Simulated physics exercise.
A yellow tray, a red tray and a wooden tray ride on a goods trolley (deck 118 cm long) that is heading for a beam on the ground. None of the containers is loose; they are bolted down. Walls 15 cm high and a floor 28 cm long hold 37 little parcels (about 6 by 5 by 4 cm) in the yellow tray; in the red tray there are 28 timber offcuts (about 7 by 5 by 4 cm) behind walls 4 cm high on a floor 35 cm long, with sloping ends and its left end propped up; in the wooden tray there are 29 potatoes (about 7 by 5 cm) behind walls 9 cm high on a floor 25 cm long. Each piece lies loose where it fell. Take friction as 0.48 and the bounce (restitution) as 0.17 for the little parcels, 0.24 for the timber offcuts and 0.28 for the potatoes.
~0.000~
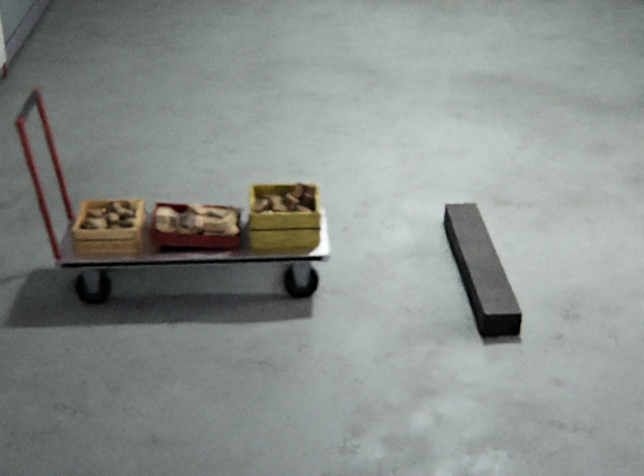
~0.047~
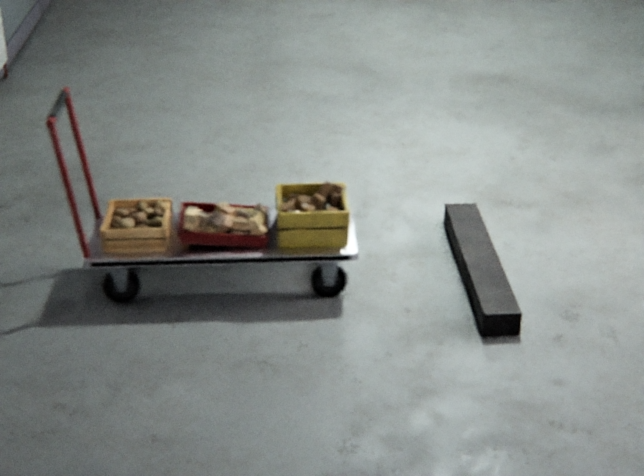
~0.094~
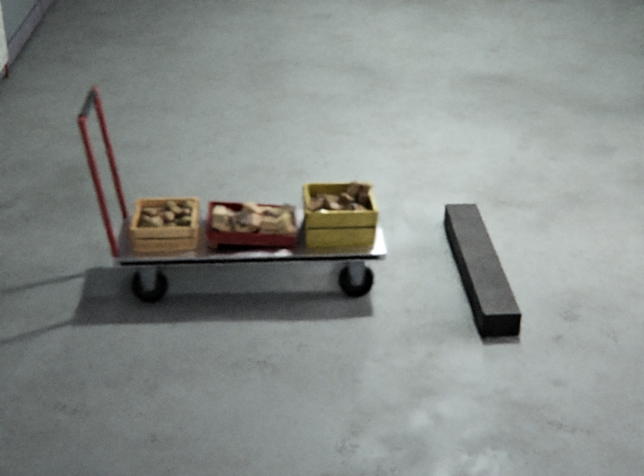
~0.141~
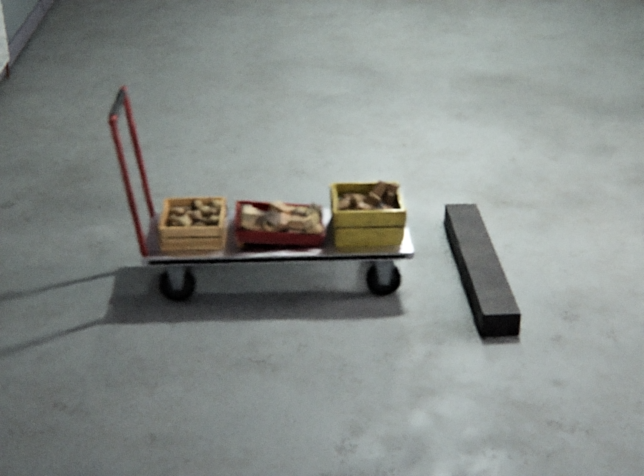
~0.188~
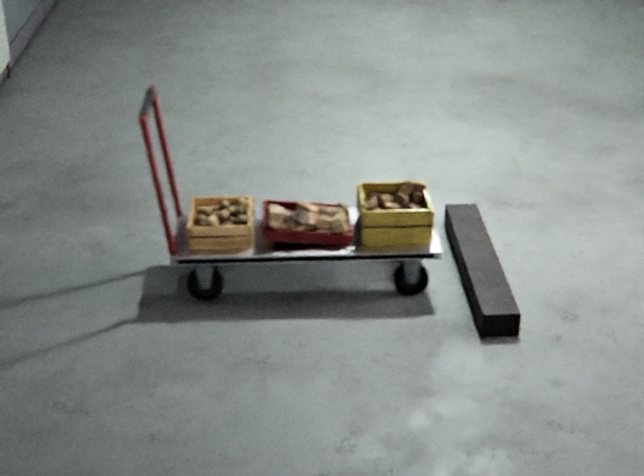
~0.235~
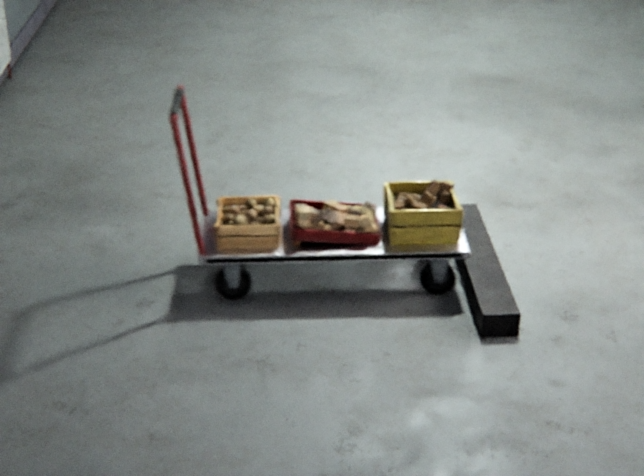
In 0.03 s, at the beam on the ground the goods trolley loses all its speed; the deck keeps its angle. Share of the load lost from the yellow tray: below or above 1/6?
Spillage stays beneath one sixth.
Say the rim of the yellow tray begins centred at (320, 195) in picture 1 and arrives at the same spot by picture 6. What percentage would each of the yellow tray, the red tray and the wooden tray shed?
Result - yellow tray: 0 per cent; red tray: 20 per cent; wooden tray: 0 per cent.
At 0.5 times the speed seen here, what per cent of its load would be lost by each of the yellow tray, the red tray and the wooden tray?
In that case the yellow tray sheds 0 per cent, the red tray 10 per cent and the wooden tray 0 per cent.
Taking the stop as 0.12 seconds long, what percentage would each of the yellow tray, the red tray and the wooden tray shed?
Yellow tray 10 %, red tray 20 %, wooden tray 0 %.
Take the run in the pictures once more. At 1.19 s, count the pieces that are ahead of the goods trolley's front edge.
Close to 3.
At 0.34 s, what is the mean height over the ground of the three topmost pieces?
Roughly 46 centimetres.
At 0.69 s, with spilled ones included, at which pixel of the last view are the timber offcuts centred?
Centre approx. (379, 219).
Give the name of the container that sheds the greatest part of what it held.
Result: Red tray.
After 0.24 s, impact.
After 0.34 s, 1 of 37 out of the yellow tray, 2 of 28 out of the red tray and 0 of 29 out of the wooden tray.
After 0.46 s, 2 of 37 out of the yellow tray, 9 of 28 out of the red tray and 2 of 29 out of the wooden tray.
After 0.69 s, 2 of 37 out of the yellow tray, 10 of 28 out of the red tray and 2 of 29 out of the wooden tray.
Final count (at 1.19 s), 2 of 37 out of the yellow tray, 10 of 28 out of the red tray and 2 of 29 out of the wooden tray. Asked share, 2 of 37, 5 per cent.
